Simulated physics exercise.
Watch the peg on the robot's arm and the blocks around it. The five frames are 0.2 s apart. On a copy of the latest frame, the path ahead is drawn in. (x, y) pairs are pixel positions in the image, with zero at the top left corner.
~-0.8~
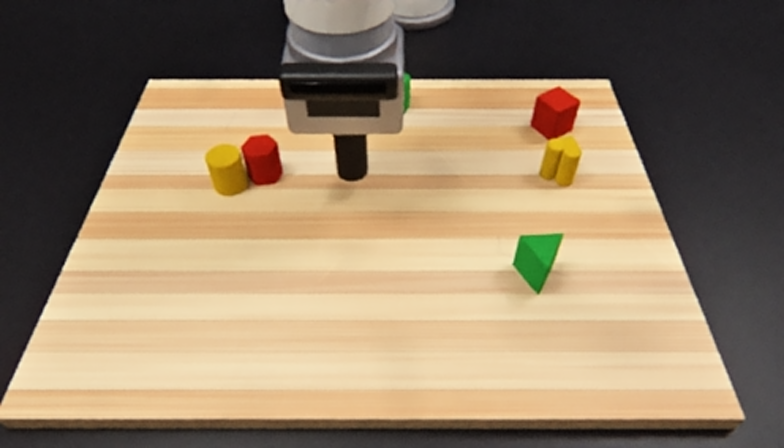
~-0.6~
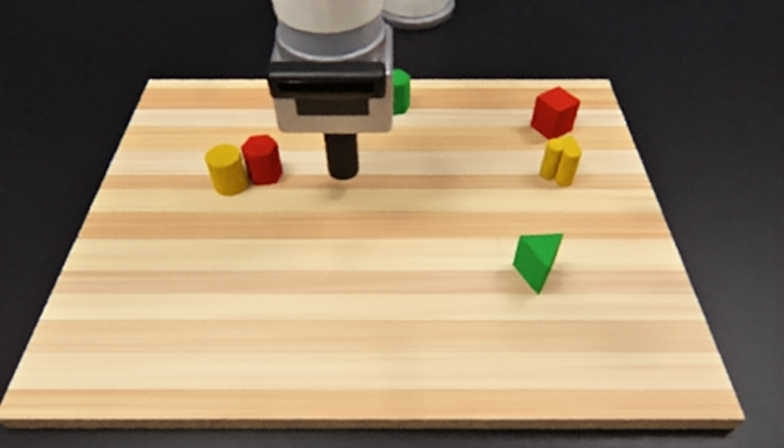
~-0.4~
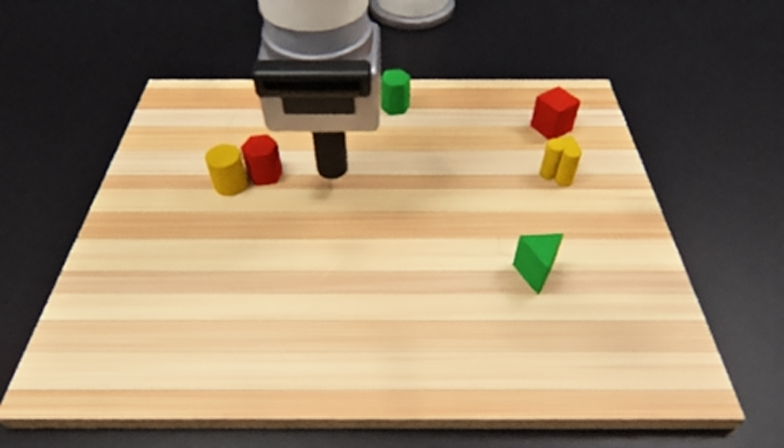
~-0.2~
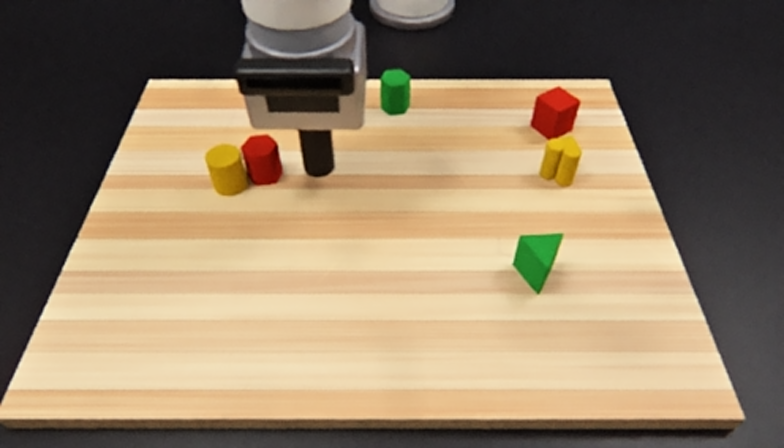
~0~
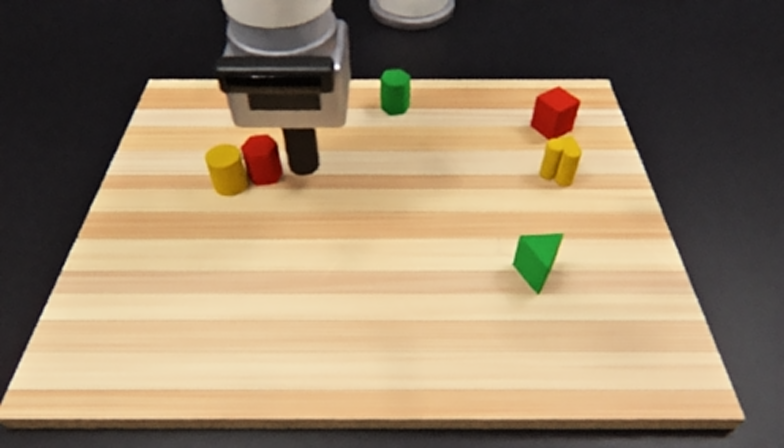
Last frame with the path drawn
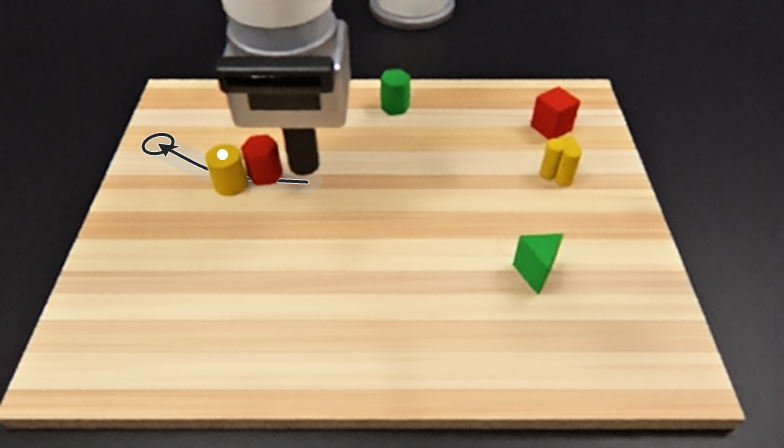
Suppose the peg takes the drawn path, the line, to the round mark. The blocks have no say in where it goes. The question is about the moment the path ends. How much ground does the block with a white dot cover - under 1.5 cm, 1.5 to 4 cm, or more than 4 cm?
It falls in the over 4 cm band.
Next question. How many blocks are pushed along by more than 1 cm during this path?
Blocks displaced: 2.
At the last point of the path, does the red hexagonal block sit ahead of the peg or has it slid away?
Expect to find it next to or behind the peg.
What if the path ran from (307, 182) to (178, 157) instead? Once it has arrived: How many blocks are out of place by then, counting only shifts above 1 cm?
Count: Two.
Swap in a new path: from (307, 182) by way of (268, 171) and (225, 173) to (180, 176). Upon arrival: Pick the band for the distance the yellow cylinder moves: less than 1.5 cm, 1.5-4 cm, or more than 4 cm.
Its final spot will lie more than 4 cm from the current one.
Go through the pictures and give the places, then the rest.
Peg tip (352, 171); block tops, yellow cylinder (222, 155); red hexagonal block (259, 144), in the first frame.
Peg (344, 170); blocks unchanged, in the second frame.
Peg (333, 169); blocks unchanged, in the third frame.
Peg (320, 167); blocks unchanged, in the fourth frame.
Peg (304, 165); yellow cylinder (222, 155); red hexagonal block (259, 144), in the fifth frame.
Path on the board, from (307, 182) by way of (249, 179) and (198, 165) to (158, 144); the dot is on the yellow cylinder.
On the path given first. One third of the way, peg (244, 162); yellow cylinder (200, 155); red hexagonal block (221, 134), turned 30° clockwise.
Two thirds of the way, peg (192, 148); yellow cylinder (168, 156); red hexagonal block (189, 114), turned 100° clockwise.
At the end, peg (151, 127); yellow cylinder (168, 156); red hexagonal block (182, 104), turned 165° clockwise.
